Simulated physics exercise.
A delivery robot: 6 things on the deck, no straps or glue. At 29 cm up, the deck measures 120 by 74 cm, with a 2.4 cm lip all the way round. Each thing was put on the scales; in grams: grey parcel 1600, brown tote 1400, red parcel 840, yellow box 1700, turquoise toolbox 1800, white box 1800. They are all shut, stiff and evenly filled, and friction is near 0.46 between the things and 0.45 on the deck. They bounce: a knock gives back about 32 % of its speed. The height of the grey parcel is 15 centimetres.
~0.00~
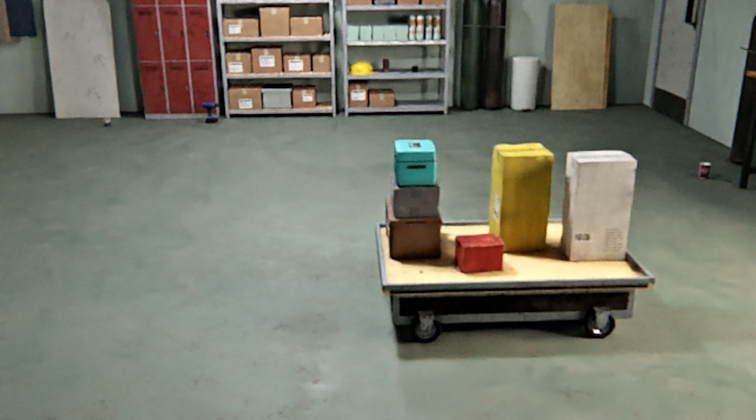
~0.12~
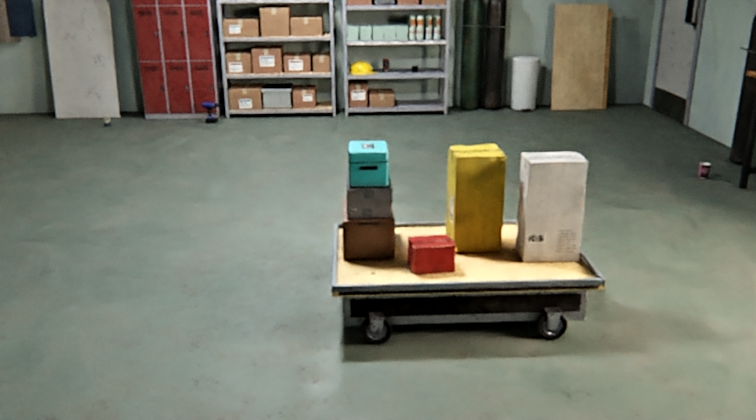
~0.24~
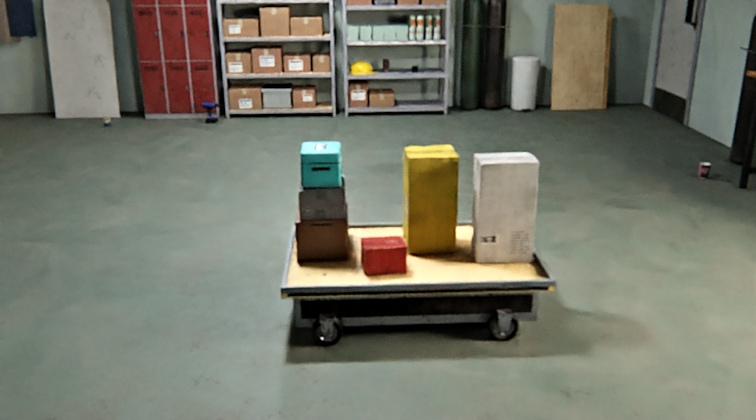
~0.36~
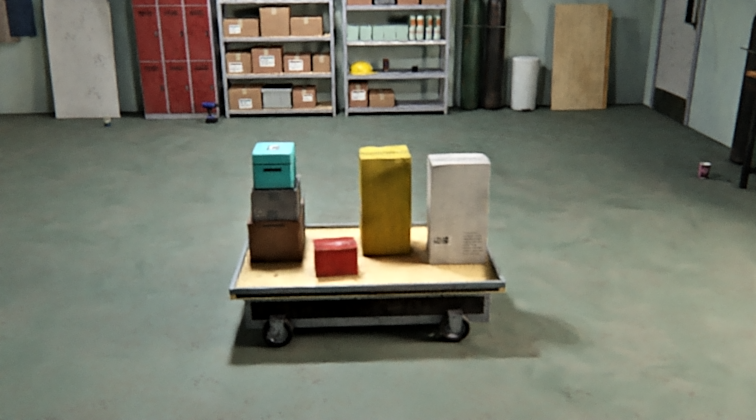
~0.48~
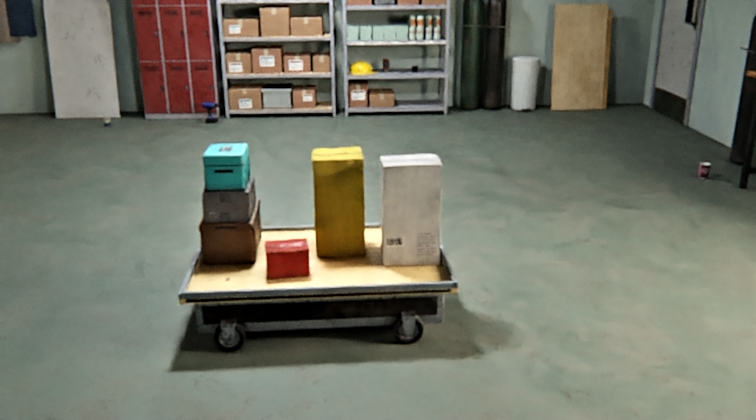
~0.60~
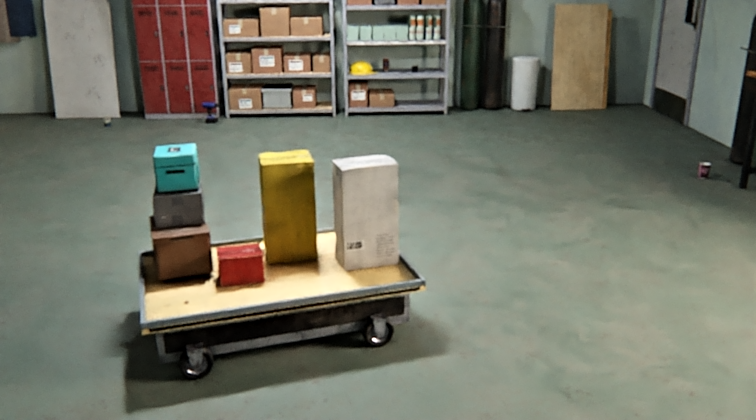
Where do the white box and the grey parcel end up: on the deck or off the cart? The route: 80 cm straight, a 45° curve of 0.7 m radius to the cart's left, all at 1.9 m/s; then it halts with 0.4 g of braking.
The white box ends up on the deck, the grey parcel ends up off the cart.
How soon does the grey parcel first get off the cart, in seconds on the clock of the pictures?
Around 0.7 s on the clock.
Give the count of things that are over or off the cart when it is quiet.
It adds up to 2.
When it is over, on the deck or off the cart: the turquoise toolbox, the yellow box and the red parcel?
At the end the turquoise toolbox leaves its base, the yellow box remains on its base and the red parcel remains on its base.
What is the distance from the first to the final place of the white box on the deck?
Start to finish, roughly 0 cm.
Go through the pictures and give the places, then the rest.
The first frame shows cart 0 cm along; white box (596, 206); grey parcel (414, 194).
The second frame shows cart 23 cm along; yellow box (475, 198); turquoise toolbox (368, 164).
The third frame shows cart 46 cm along; brown tote (323, 228); red parcel (384, 255).
The fourth frame shows cart 68 cm along; yellow box (384, 200); turquoise toolbox (275, 165).
The fifth frame shows cart 91 cm along; brown tote (232, 231) shifted 2 cm; red parcel (288, 258).
The sixth frame shows cart 114 cm along, turned 16°; white box (365, 212); grey parcel (180, 203) at 4° to upright.
Around 0.80 s, cart 152 cm along, turned 43°; grey parcel and turquoise toolbox now off the cart; white box at 6° to upright near (295, 223); red parcel shifted 34 cm.
Around 1.00 s, cart 187 cm along, turned 45°; white box at 13° to upright near (228, 242); yellow box at 13° to upright; red parcel shifted 34 cm.
Around 1.50 s, cart 211 cm along, turned 45°, stopped; white box at 5° to upright near (190, 266); red parcel shifted 34 cm; yellow box shifted 13 cm.
Finally (3.4 s), off the cart, grey parcel and turquoise toolbox; not toppled but over 10 cm from the start, brown tote, red parcel and yellow box; the last one still in place (within 10 cm). In the last view, white box near (187, 266).
